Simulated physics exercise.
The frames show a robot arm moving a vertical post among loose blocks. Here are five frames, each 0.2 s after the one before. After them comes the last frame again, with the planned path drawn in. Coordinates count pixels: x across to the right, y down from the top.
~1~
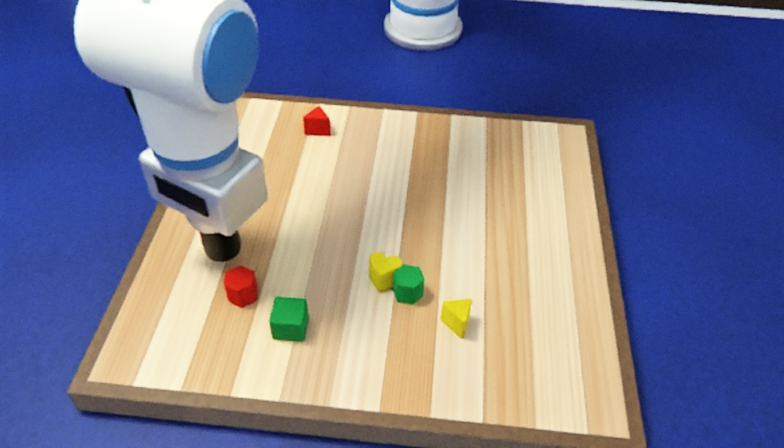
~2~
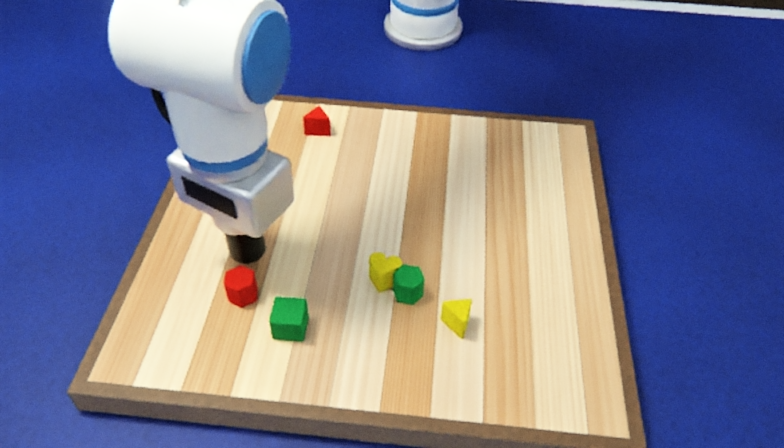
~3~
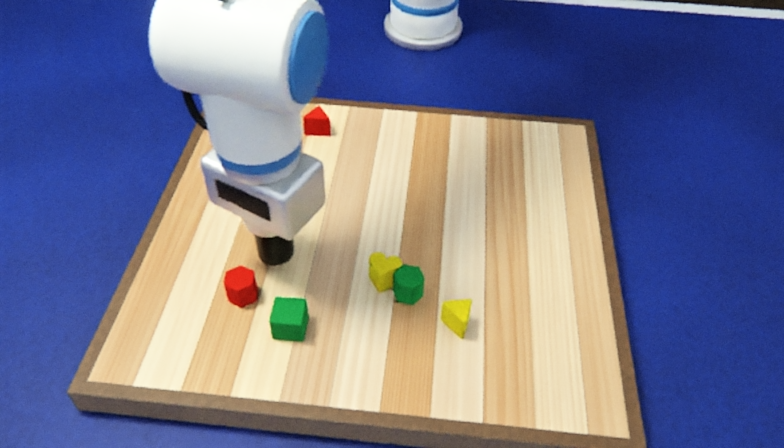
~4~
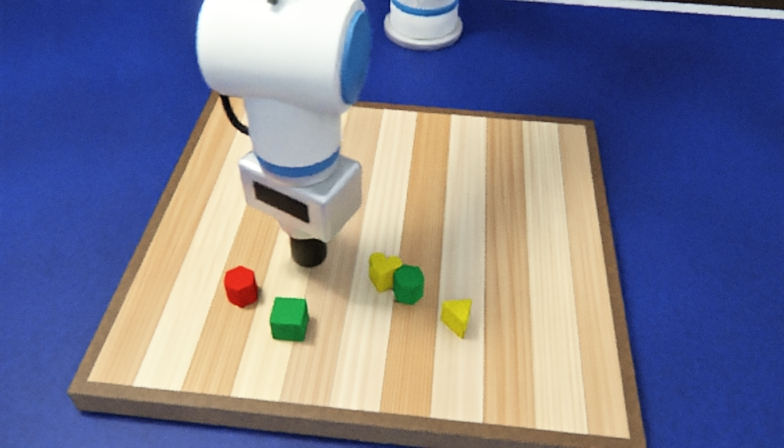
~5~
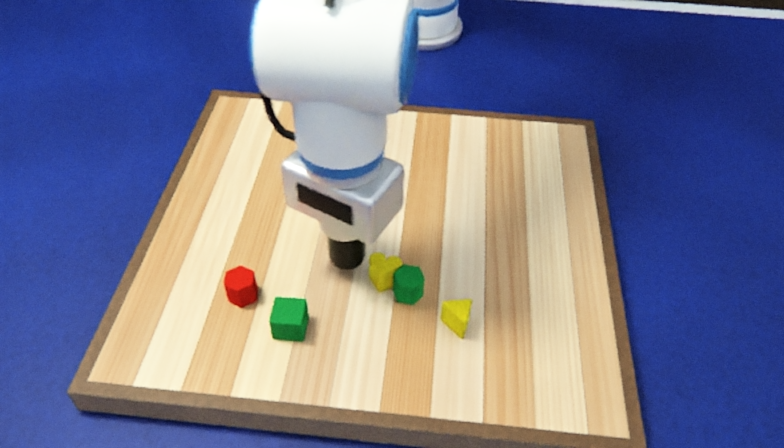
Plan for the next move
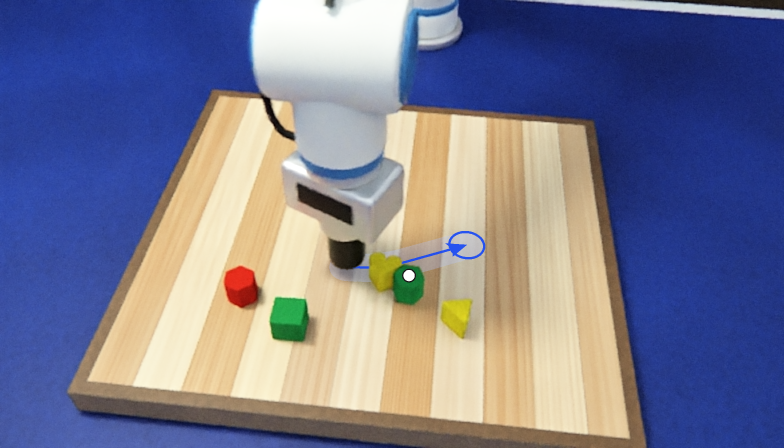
A white robot arm with a black post at its lower end slid steadily to the right across a striped wooden board, passing behind the red and green blocks, while the scattered blocks stayed still.
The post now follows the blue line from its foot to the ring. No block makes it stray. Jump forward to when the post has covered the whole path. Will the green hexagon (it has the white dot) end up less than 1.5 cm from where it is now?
I'd say no.
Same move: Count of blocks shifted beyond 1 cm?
By the end of the path, two blocks have moved more than about a centimetre.
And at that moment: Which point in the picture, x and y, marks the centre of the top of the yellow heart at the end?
I think it will end close to (434, 263).
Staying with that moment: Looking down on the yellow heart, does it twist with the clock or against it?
Seen from overhead, it turns clockwise.
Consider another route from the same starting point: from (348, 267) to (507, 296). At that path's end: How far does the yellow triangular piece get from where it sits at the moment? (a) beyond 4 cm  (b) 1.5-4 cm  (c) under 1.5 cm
c
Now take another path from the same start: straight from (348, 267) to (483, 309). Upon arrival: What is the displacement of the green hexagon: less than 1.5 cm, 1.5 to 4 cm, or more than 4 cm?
I'd go with over 4 cm for this block.
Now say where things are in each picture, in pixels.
Lower end of the post (223, 250), tops of blocks, green square piece (288, 310), yellow heart (385, 262), green hexagon (409, 276), in the first frame.
Post (248, 251), blocks as before, in the second frame.
Post (277, 253), blocks as before, in the third frame.
Post (310, 255), blocks as before, in the fourth frame.
Post (347, 257), green square piece (288, 310), yellow heart (385, 262), green hexagon (409, 276), in the fifth frame.
The drawn path runs from (348, 267) over (410, 261) to (467, 245); the dot is on the green hexagon.
On the path given first. One third of the way, post (390, 256); yellow heart (417, 266), turned 25° clockwise; green hexagon (428, 286), turned 45° clockwise.
Two thirds of the way, post (430, 246); yellow heart (434, 263), turned 85° clockwise; green hexagon (429, 288), turned 55° clockwise.
At the end, post (468, 235); green square piece not moved; yellow heart (434, 263), turned 85° clockwise; green hexagon (429, 288), turned 55° clockwise.
